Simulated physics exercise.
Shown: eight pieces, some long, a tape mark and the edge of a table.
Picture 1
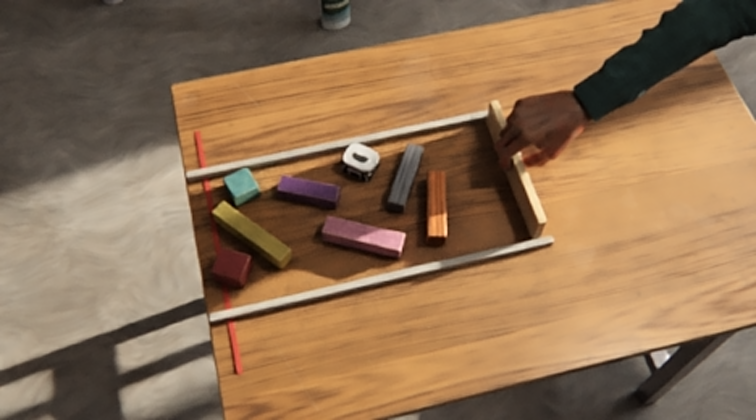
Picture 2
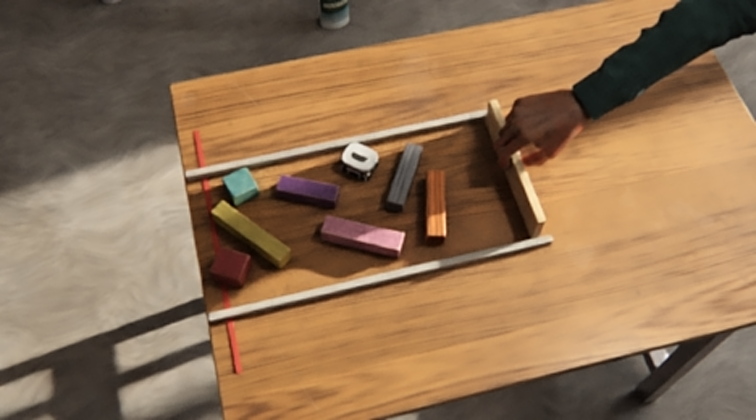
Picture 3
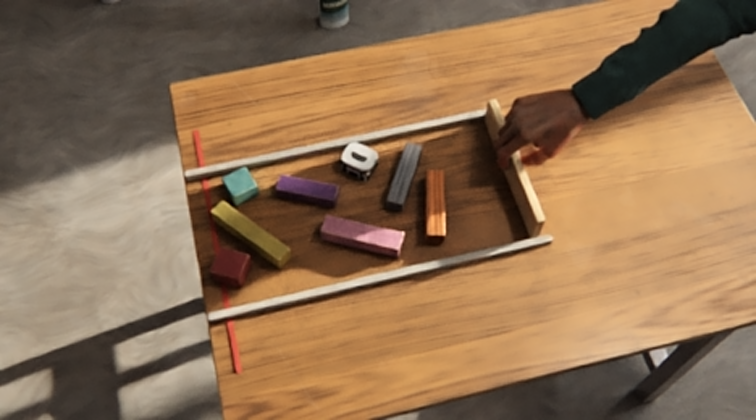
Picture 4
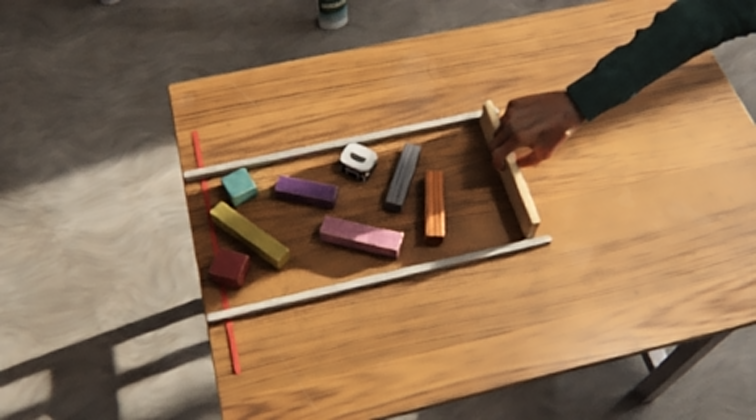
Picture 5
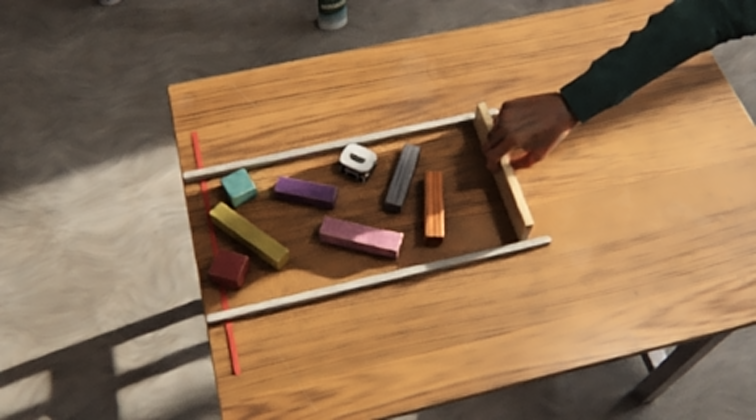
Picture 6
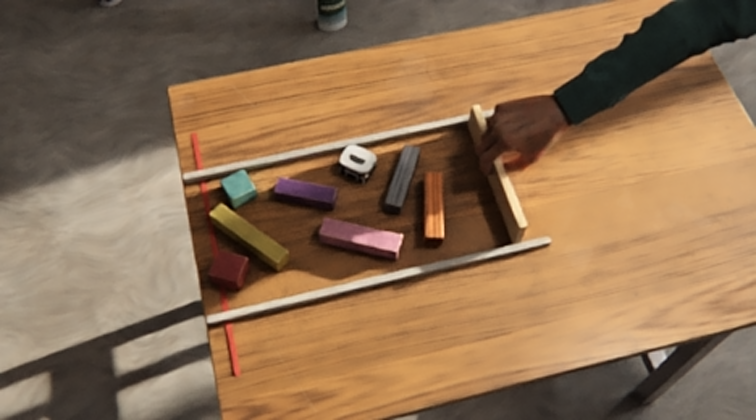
A hand sliding a wooden board slightly left between two rails on a table, the coloured blocks and bars staying still.
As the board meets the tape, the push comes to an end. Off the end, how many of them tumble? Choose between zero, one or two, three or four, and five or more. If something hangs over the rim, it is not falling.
The count is five or more.
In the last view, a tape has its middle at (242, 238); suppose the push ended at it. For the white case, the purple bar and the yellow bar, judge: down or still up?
The white case: It is still there. The purple bar: It is gone. The yellow bar: It is gone.
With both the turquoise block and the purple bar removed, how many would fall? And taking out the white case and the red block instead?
The counts: 4 and 4.
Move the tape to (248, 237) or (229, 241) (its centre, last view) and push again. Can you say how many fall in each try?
You'd count 4 the first time and 5 the second.
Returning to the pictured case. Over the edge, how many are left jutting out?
You'd get 1.
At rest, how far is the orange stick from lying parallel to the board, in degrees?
Somewhere near 0 degrees, I'd say.
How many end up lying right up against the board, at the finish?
Contact count: 2.
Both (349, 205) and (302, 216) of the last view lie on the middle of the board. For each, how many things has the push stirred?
Respectively 6 and 8.
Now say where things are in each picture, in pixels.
In the first frame, red block (232, 268); turquoise block (242, 187); yellow bar (252, 235); board (514, 169); tape (217, 242).
In the second frame, turquoise block (241, 187); purple bar (308, 192).
In the third frame, yellow bar (251, 234); pink bar (362, 236).
In the fourth frame, red block (230, 269); grey stick (403, 177).
In the fifth frame, turquoise block (239, 188); board (502, 171).
In the sixth frame, red block (230, 270); turquoise block (239, 189); yellow bar (249, 237); board (495, 173); tape (214, 244).
A little later, none off yet; red block at rest near (230, 270); turquoise block at rest near (239, 189); yellow bar at rest near (249, 237).
Next, none off yet; red block at rest near (230, 270); turquoise block shifted a little near (224, 188); yellow bar at rest near (249, 237).
Later still, one off so far; red block shifted about its own width near (195, 287); turquoise block dropping near (168, 237); yellow bar shifted a little near (204, 257).
When it is over, the number that fall off is five or more; down, white case, pink bar, purple bar, yellow bar, turquoise block and red block.
